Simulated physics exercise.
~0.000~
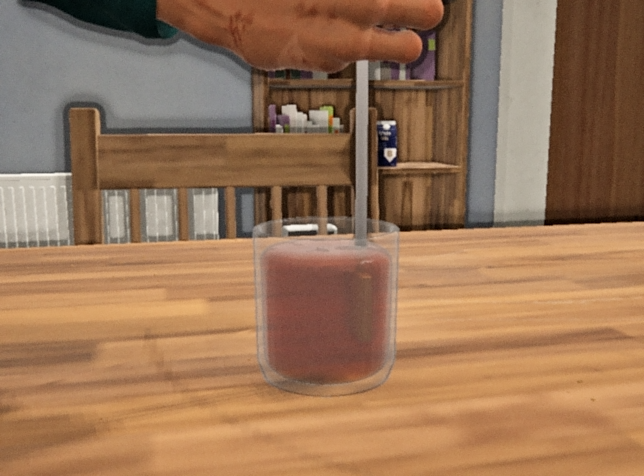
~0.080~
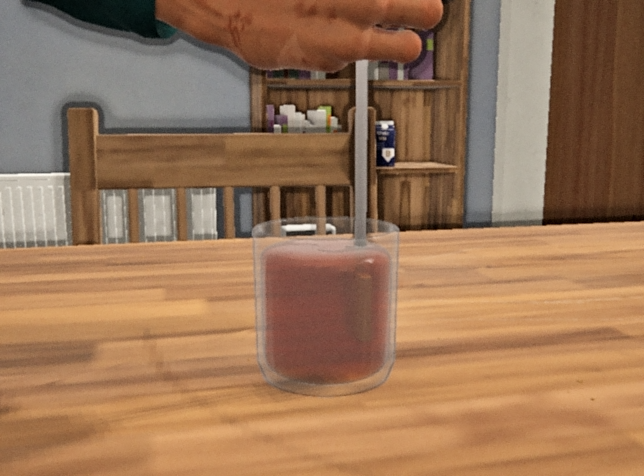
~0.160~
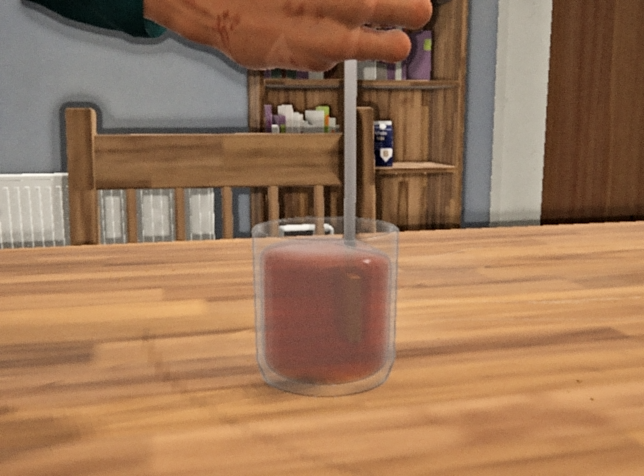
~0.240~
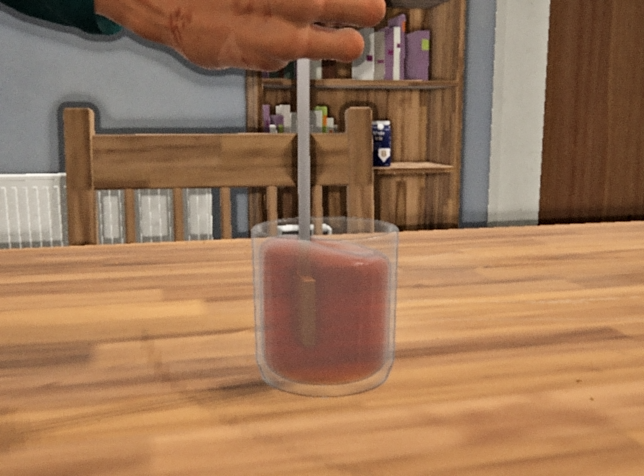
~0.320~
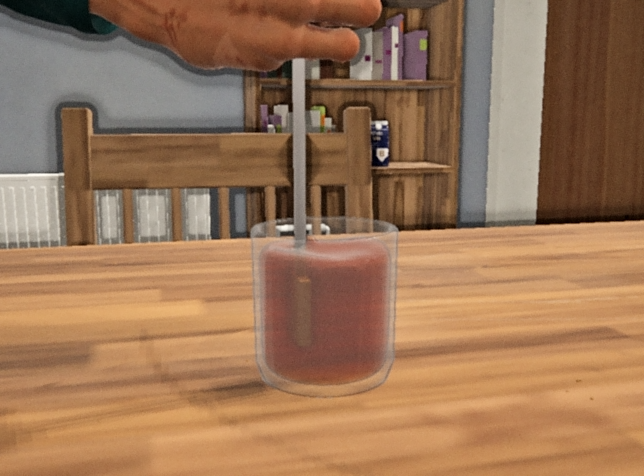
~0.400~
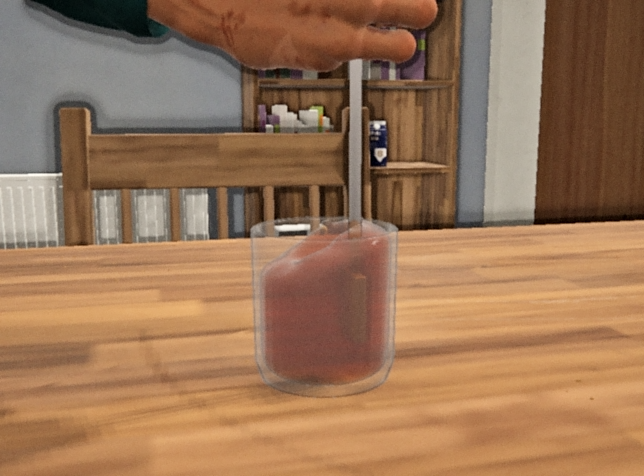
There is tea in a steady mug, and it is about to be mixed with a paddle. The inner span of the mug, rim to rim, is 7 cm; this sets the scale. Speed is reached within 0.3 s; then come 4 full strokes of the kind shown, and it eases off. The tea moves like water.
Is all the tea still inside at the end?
No, what you get is liquid over the rim.
Then, 0.65 s in, 1 ml is over the rim.
Then, 0.91 s in, 6 ml is over the rim.
Then, 1.16 s in, 11 ml is over the rim.
Then, 1.42 s in, 11 ml is over the rim.
Finally, 11 ml is over the rim.
